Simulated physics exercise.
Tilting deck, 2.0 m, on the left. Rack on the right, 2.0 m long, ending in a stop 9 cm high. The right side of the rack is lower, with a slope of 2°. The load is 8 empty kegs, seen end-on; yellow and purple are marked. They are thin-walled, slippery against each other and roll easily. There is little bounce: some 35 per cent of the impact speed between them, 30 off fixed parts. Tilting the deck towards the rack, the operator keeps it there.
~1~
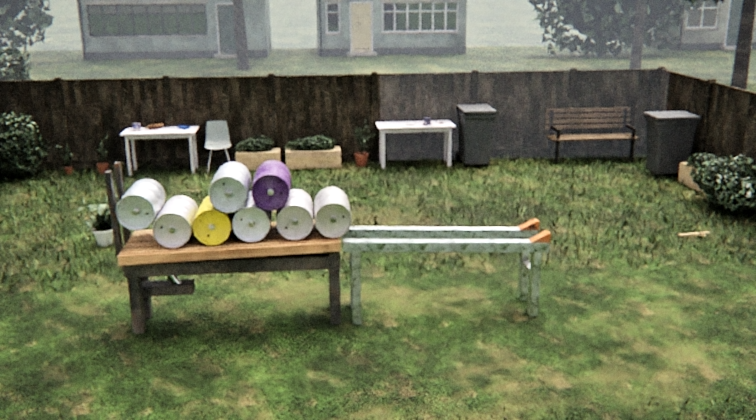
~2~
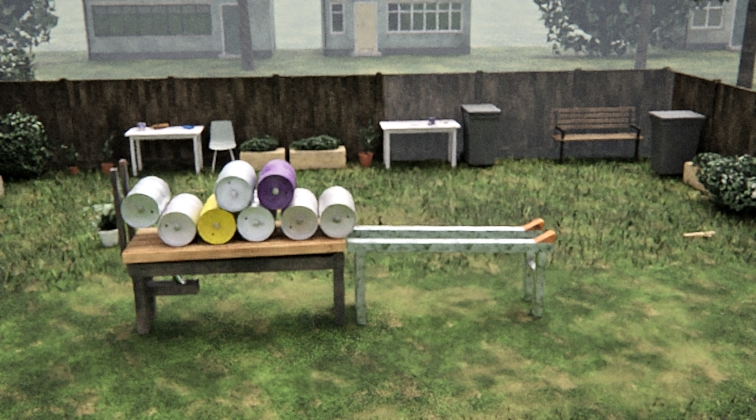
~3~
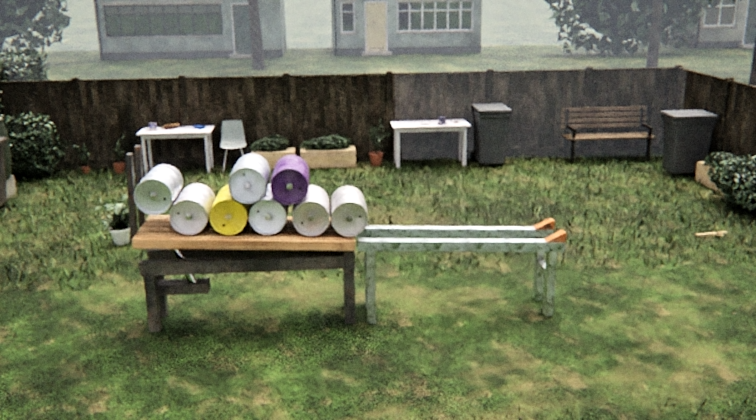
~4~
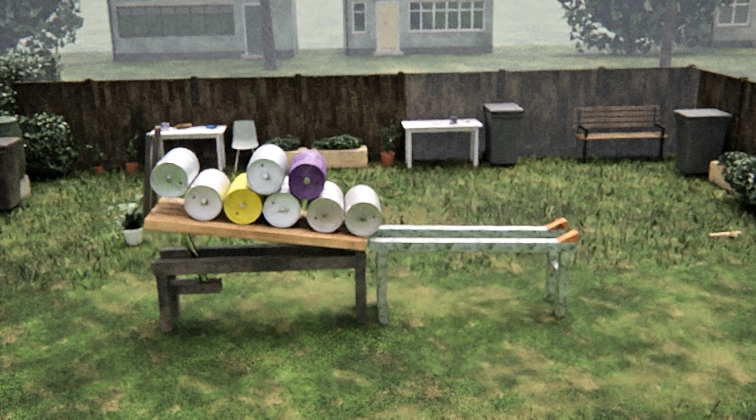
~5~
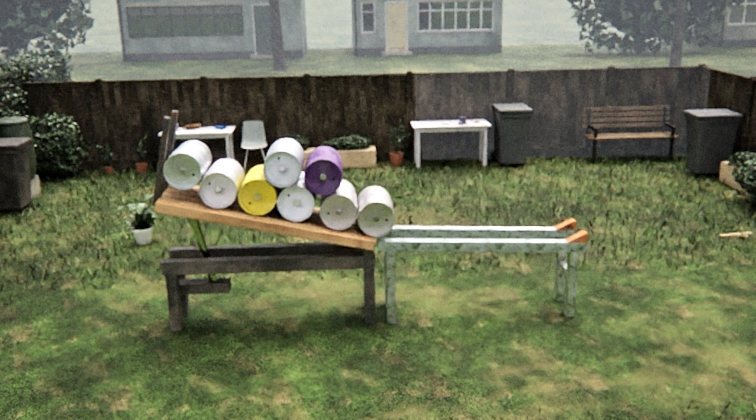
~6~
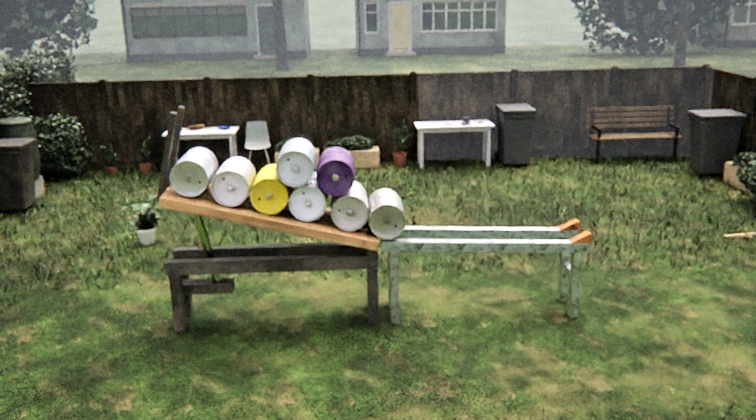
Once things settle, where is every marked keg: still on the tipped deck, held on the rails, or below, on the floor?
Once settled, yellow is held on the rails, purple is below, on the floor.
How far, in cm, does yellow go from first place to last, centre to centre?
The yellow one comes to 270.
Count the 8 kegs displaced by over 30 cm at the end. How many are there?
Count: 8.
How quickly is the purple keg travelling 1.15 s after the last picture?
I'd put it near 1.0 m/s.
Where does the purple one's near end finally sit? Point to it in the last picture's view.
In the last picture it sits near (600, 301).
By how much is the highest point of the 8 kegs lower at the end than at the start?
It sits roughly 5 cm lower at the end.
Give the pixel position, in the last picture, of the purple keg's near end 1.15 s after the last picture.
Roughly at (457, 189) in the last picture.
Another 1.1 s on from the last picture, yellow is on the rack, 195 cm from the rack's far end, rolling right; purple is up on others, 130 cm from the rack's far end, rolling right; 0 of 8 over the stop.
Another 2.6 s on from the last picture, yellow is on the rack, 55 cm from the rack's far end, rolling right; purple is over the stop and falling; 3 of 8 over the stop.
In the end (5.5 s after the last picture), yellow is on the rack, 50 cm from the rack's far end; purple is over the stop, on the ground; 3 of 8 over the stop.
